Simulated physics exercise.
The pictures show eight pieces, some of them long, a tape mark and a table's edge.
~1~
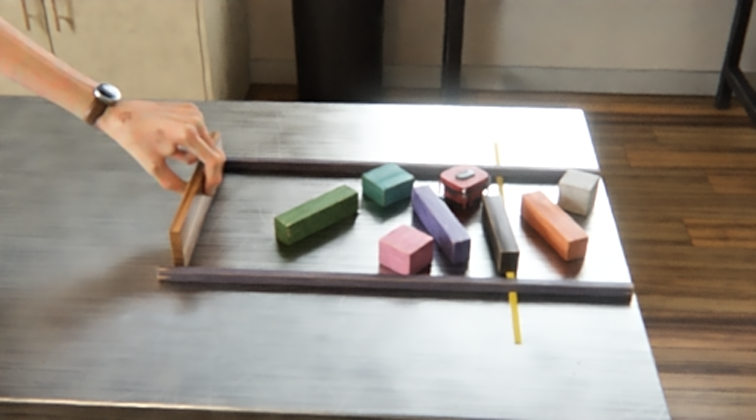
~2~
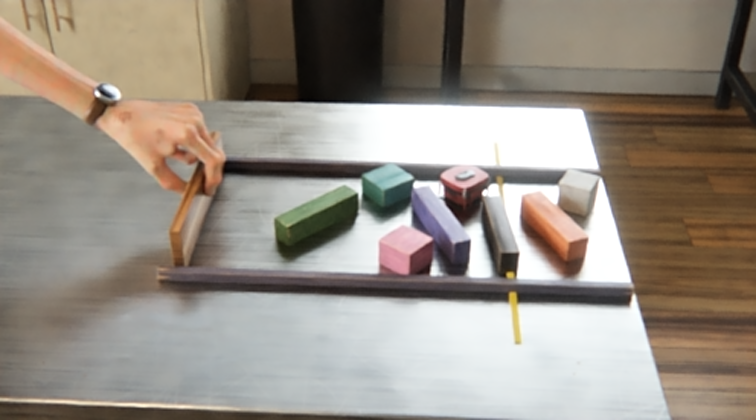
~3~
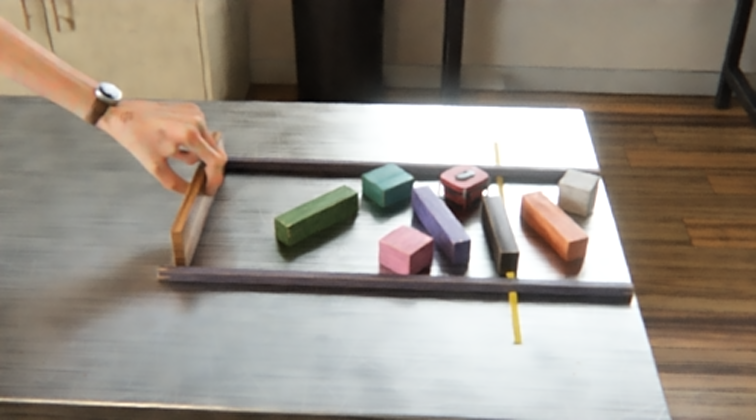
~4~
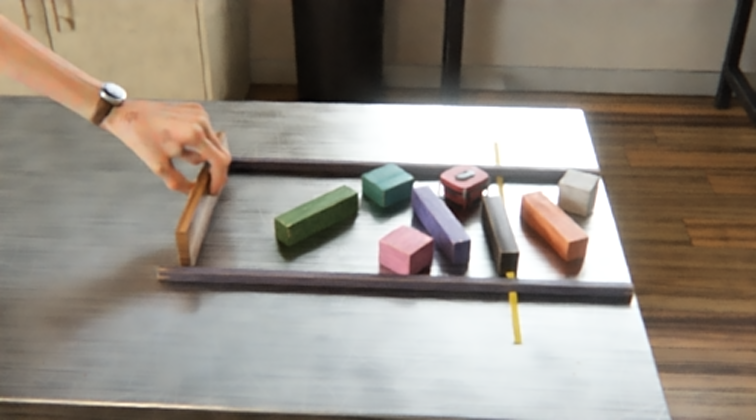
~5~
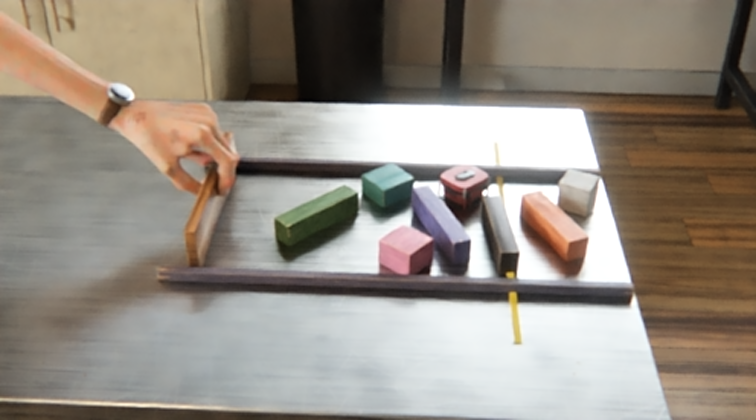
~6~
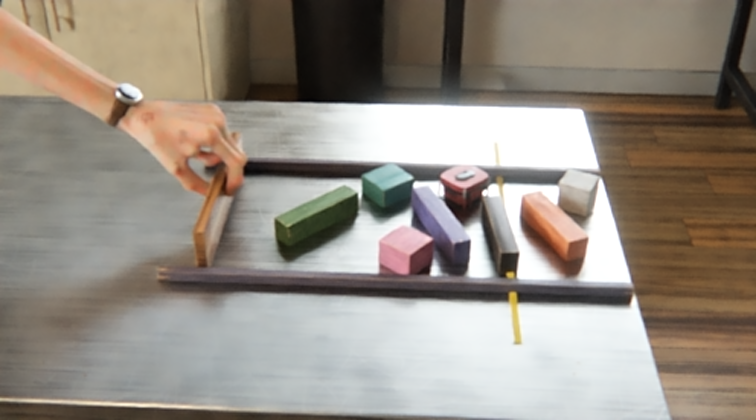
A hand wearing a wristwatch grips an upright wooden board at the left of a dark tabletop, seen from above at an angle in a room with a wooden floor. Between two dark rails lie green, blue-purple, black and orange bars among turquoise, pink, red and white blocks, with yellow tape beneath. The hand slides the board slightly right, while the pieces and camera stay still.
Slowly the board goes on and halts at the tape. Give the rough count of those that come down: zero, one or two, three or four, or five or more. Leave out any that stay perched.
The number that fall off is zero.
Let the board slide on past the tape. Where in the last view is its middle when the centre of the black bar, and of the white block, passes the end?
About (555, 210), and (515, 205) for the other.
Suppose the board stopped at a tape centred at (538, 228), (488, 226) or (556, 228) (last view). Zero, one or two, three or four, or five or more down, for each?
One after another: Either one or two; zero; one or two.
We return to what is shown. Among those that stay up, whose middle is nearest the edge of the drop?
That is the white block.
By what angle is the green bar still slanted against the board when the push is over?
About 0°.
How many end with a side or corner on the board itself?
3 of them.
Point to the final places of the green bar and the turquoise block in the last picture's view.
The green bar stops around (517, 221); the turquoise block around (519, 180).
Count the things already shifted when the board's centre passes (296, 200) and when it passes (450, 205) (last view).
The counts are 1 and 6.
A little later, none off yet; white block at rest near (578, 192); orange bar at rest near (553, 225); black bar at rest near (500, 233).
When it is over, the number that fall off is zero.
